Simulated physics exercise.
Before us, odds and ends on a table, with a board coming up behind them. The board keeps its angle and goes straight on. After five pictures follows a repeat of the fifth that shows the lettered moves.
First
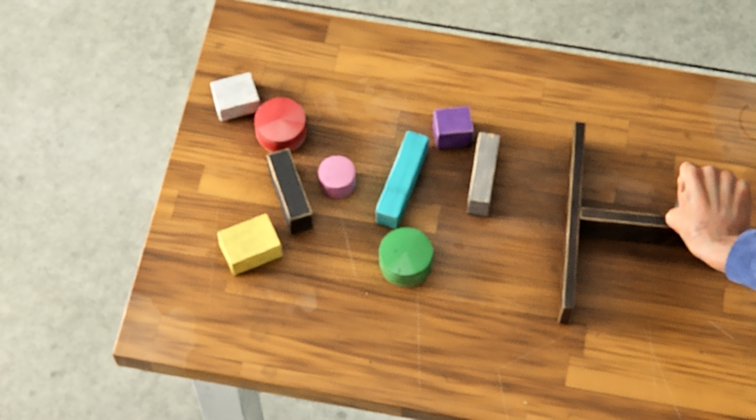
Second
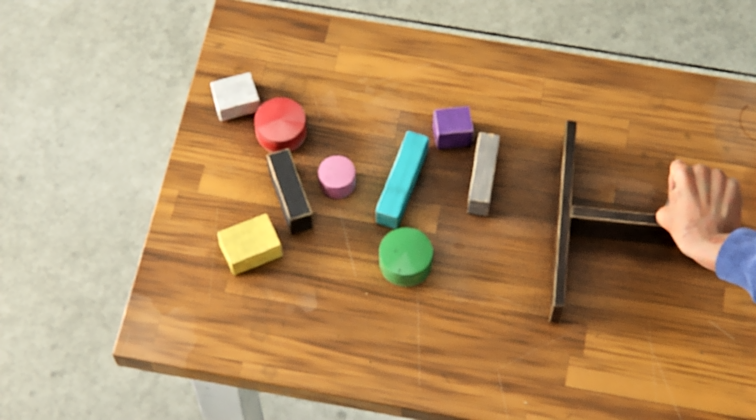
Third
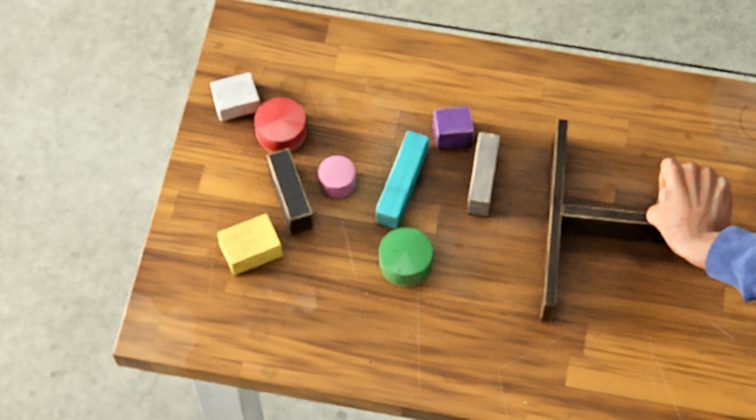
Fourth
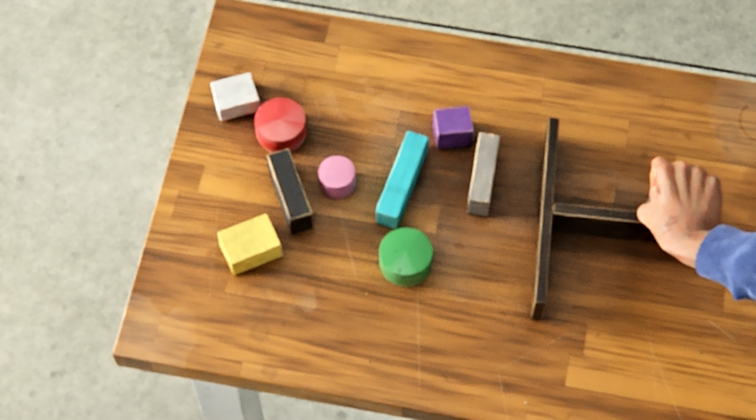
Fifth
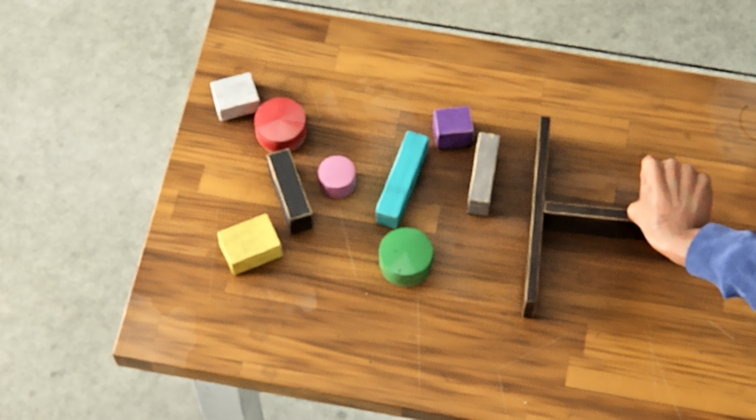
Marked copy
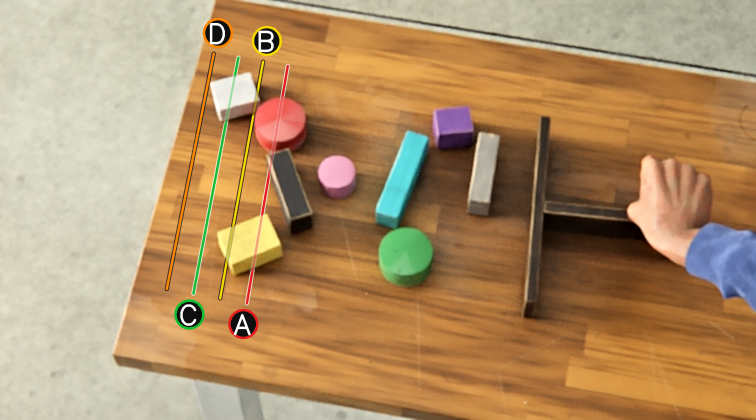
On a wooden table, a hand slides a dark board left toward scattered blocks and tins.
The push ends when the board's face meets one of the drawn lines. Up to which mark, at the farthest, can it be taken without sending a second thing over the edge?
At B, and not beyond.
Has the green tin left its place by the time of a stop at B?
Yes.
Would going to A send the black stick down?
No.
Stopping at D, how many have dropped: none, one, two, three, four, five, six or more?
Six or more.
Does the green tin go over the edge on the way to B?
No.
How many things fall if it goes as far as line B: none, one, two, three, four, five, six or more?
The count is none.
On the copy, A at (268, 179); B at (243, 175); C at (217, 171); D at (191, 166).
On B. First, board (431, 188); purple block (417, 117); green tin (391, 255).
Then, board (324, 170); white block (232, 93); red tin (260, 119).
Finally, board (245, 156); red tin (183, 107); yellow block (149, 252); none fallen.
By contrast, A is within the limit but short; C drops five; D drops seven.
